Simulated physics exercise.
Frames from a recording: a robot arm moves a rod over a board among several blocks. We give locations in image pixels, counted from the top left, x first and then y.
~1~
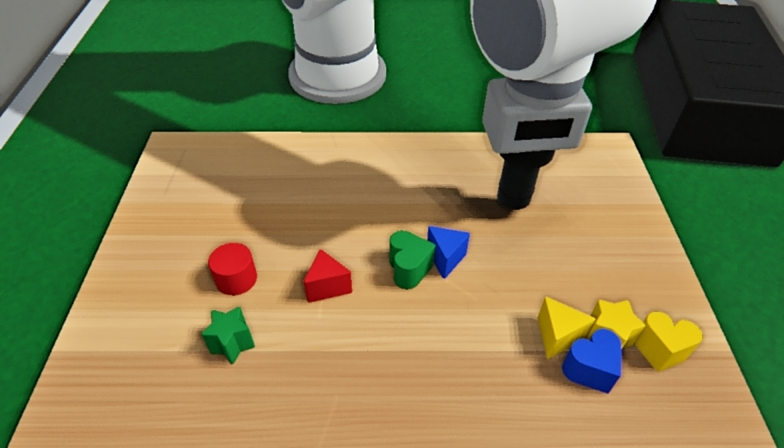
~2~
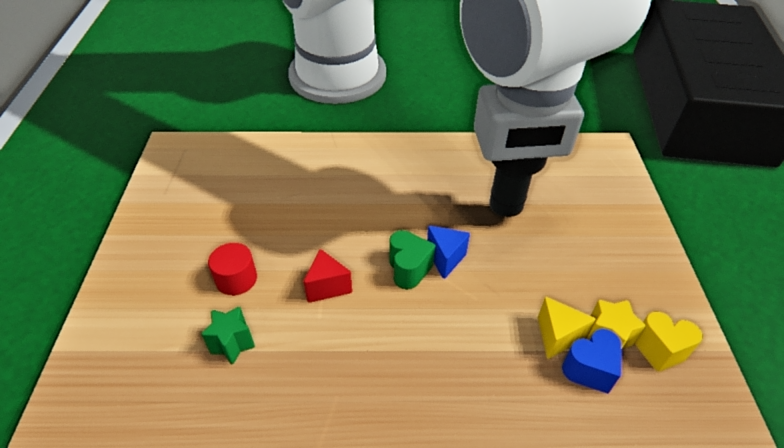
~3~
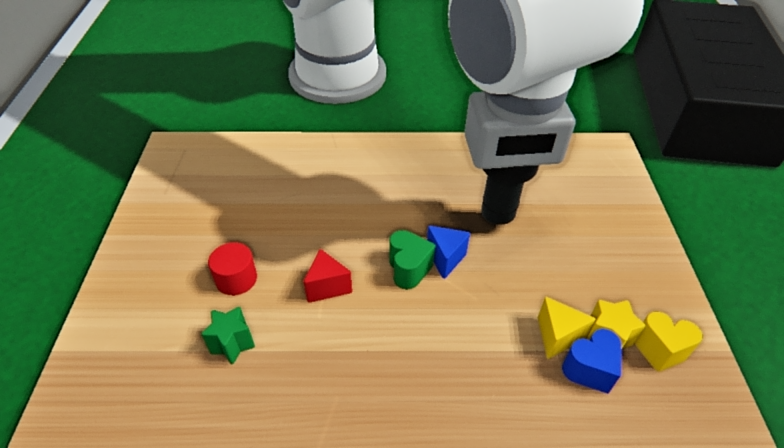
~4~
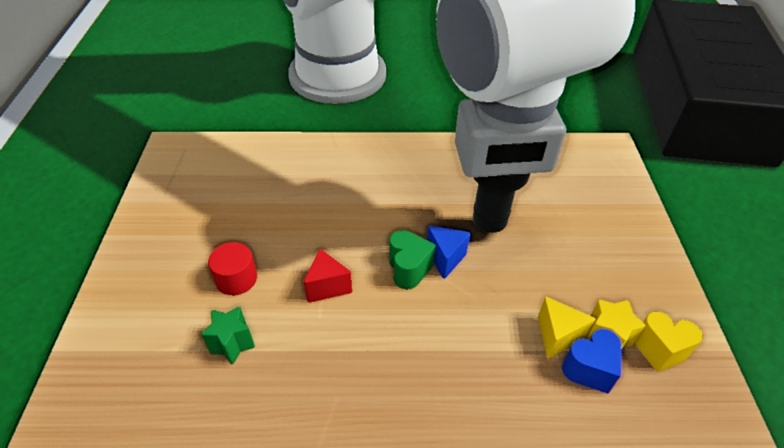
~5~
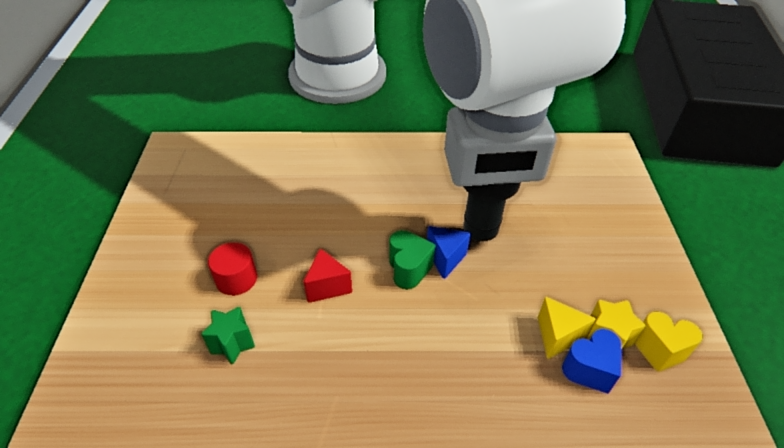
A robot arm moves its black rod down and left to the blue triangular block.
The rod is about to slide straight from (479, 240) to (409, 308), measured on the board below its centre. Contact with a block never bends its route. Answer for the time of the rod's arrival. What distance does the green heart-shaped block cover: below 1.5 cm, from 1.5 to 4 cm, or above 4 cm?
Between 1.5 and 4 cm.
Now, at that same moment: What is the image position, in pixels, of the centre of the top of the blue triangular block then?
Around pixel (376, 298).
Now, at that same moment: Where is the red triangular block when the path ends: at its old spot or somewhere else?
That block is going to be left alone.
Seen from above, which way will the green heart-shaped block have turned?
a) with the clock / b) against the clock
That would be a.
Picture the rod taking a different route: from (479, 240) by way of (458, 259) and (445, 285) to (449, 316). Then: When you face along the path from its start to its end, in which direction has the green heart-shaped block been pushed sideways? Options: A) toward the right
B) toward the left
My answer is option A.
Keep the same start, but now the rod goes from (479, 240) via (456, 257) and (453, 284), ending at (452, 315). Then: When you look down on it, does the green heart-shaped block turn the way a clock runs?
Yes - that is the case.
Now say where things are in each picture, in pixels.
In the first picture, lower end of the rod at (514, 199), tops of blocks, red triangular block at (325, 267), green heart-shaped block at (410, 248), blue triangular block at (448, 238).
In the second picture, rod at (506, 206), blocks as before.
In the third picture, rod at (498, 213), blocks as before.
In the fourth picture, rod at (490, 221), blocks as before.
In the fifth picture, rod at (481, 229), red triangular block at (325, 267), green heart-shaped block at (410, 248), blue triangular block at (448, 238).
The first path, step by step. One third of the way, rod at (458, 250); green heart-shaped block at (396, 251), turned 20° clockwise; blue triangular block at (436, 256), turned 35° clockwise.
Two thirds of the way, rod at (434, 273); green heart-shaped block at (382, 253), turned 70° clockwise; blue triangular block at (408, 278), turned 50° clockwise.
At the end, rod at (409, 298); red triangular block not moved; green heart-shaped block at (380, 253), turned 80° clockwise; blue triangular block at (376, 298), turned 65° clockwise.
